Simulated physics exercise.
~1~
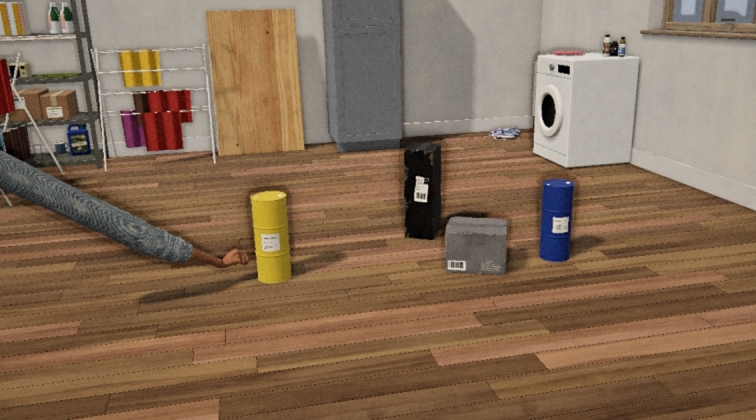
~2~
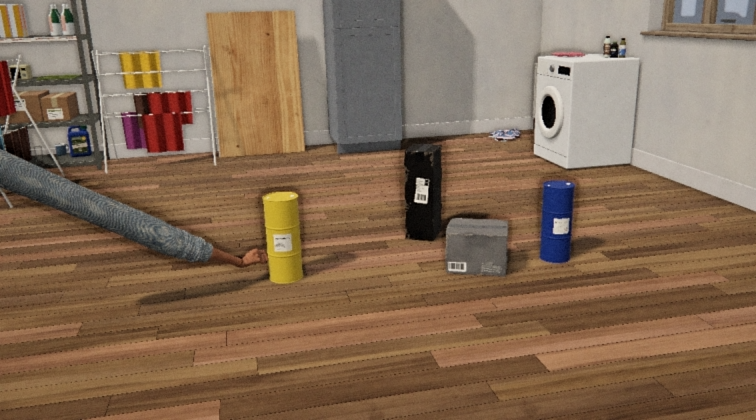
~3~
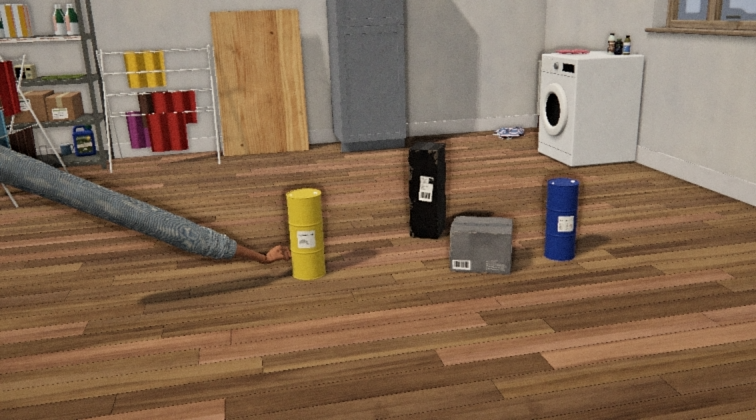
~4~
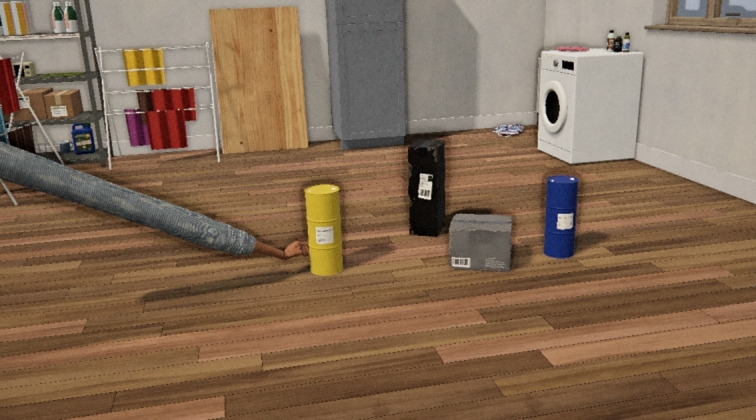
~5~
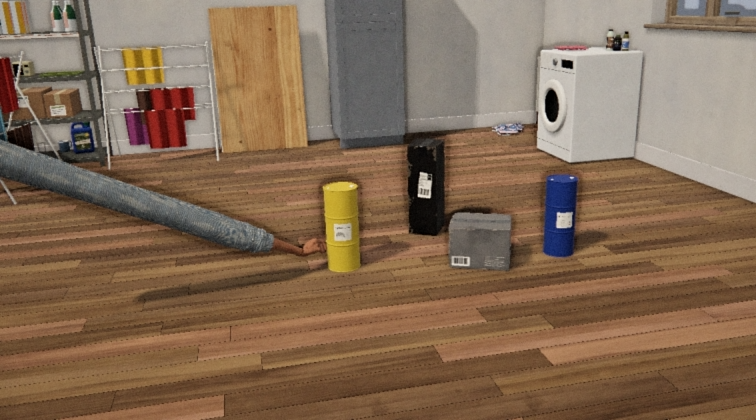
The clip opens on a wooden floor in a storage room, where a yellow canister, a tall black box, a grey parcel and a blue canister stand apart, with shelves and a white washing machine behind. A long arm in a blue-grey sleeve reaches in from the left, its hand at the yellow canister. The hand pushes the canister to the right, a little at first, then by about its own width. It keeps sliding upright towards the black box and grey parcel. At the end, the yellow canister stands short of them, and the other objects remain in their places.
